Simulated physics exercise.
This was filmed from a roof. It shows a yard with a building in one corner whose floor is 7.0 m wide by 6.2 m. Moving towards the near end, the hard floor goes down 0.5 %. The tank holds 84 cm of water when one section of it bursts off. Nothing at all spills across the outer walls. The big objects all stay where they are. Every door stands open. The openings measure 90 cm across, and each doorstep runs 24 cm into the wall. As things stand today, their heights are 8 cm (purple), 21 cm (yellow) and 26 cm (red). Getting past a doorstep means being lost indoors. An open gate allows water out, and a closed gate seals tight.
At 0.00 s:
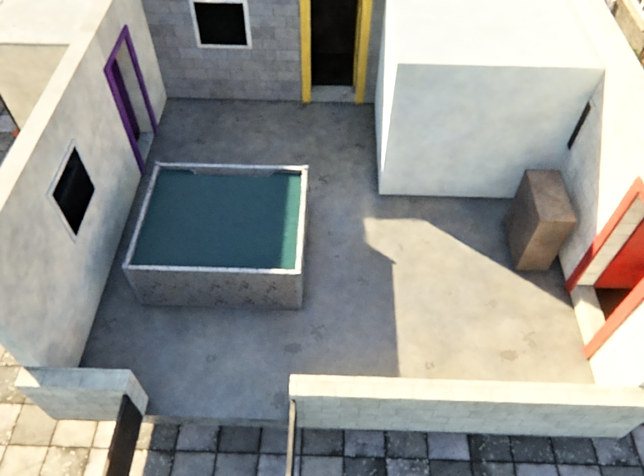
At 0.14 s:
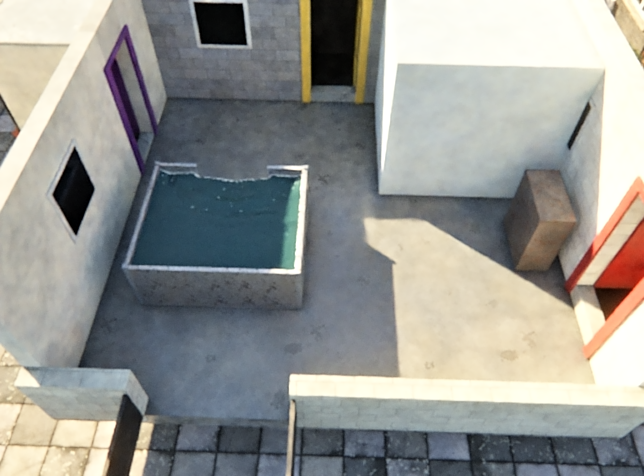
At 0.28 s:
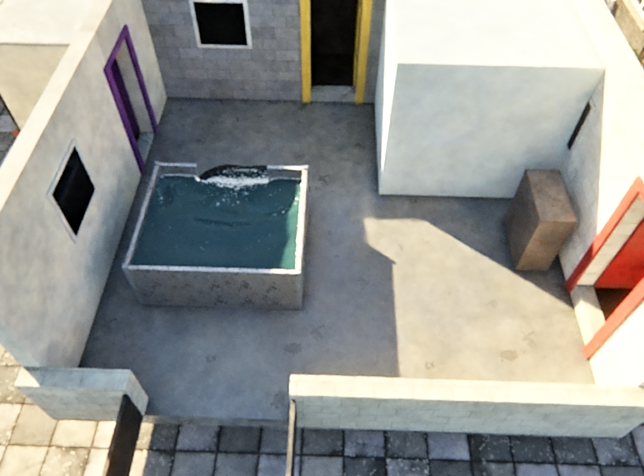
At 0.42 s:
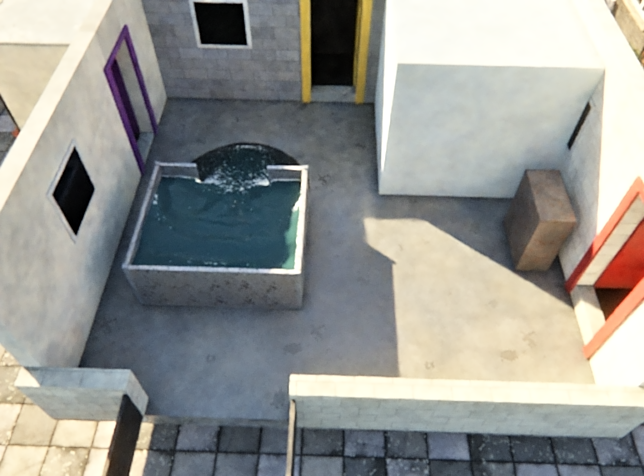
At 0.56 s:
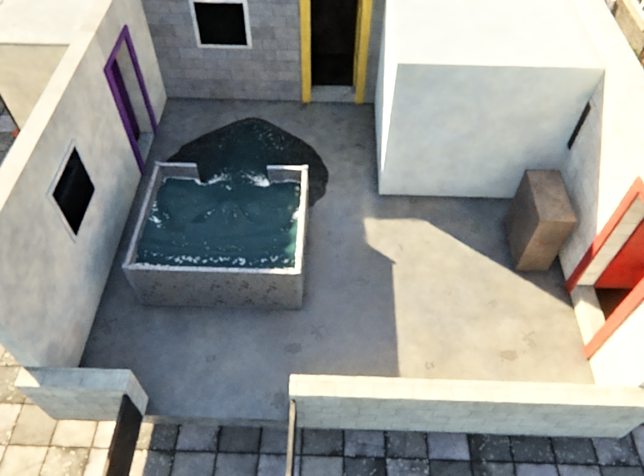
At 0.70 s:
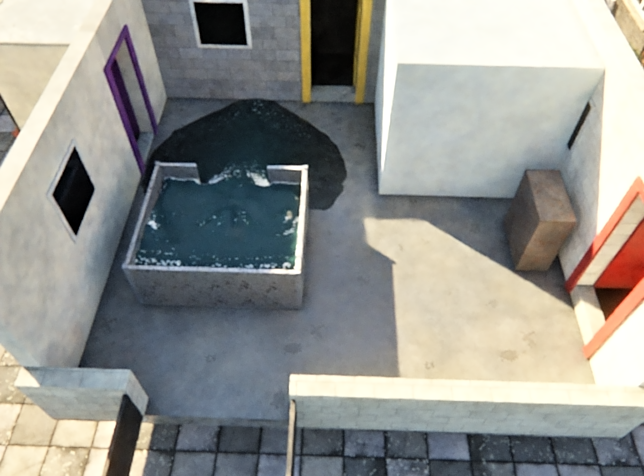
Water burst through the far side of a raised tank in a walled yard, churning the surface inside, then spread across the grey floor behind it in a widening dark pool.
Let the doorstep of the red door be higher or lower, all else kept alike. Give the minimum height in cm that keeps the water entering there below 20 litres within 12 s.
It would need to be at least 7 cm high.
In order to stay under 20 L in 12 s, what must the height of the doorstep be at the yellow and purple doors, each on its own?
About 27 cm at yellow and about 18 cm at purple.
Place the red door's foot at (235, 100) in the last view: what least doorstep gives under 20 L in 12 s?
35 cm.
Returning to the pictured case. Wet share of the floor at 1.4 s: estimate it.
I'd say near 30 percent.
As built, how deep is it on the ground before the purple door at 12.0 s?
Lab note: Depth approx. 9.5 cm.
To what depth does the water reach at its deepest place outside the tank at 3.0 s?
Max depth: Near 32 cm.
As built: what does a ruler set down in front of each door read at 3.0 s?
Depth at purple 19 cm, at yellow 29 cm, at red 0 cm.
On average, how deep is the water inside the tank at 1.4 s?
The mean depth is roughly 55 cm.
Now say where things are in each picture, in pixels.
In the first picture, still water, 84 cm deep, in the tank at (223, 217); the red door at (607, 282) is dry.
In the second picture, water pours out on the far side and has run 0.3 m, to a hidden place; about 13 cm deep outside, 84 cm at the back.
In the third picture, the gap is on the far side, the front 0.9 m out at a hidden place; the back of the tank holds 84 cm.
In the fourth picture, the front is at (236, 146), 1.5 m from the gap on the far side; 2.5 m2 of floor is wet, 81 cm left at the back.
In the fifth picture, water pours out on the far side and has run 2.2 m, to (247, 121); about 6 cm deep outside, 73 cm at the back.
In the sixth picture, the front is at (248, 100), 2.8 m from the gap on the far side; 6.8 m2 of floor is wet, 72 cm left at the back; the red door at (607, 282), 5.6 m from the gap, is still 4.5 m from the nearest water.
After 1.4 s water covers 30 % of the floor, deepest (52 cm) near (167, 99); it has not reached the red door.
After 3.0 s water covers 40 % of the floor, deepest (32 cm) near (299, 127); it has not reached the red door.
After 12.0 s water covers 100 % of the floor, deepest (16 cm) near (580, 410); 13 cm at the red door, 0 litres in over its 26 cm doorstep.
At the red door as built, the water arrived by 7.0 s and peaked near 13 cm at 12.0 s.
With a doorstep of 6 cm, 30 litres would have come in within the 12 s; with 8.5 cm, 9 litres. So under 20 litres takes about 7 cm.
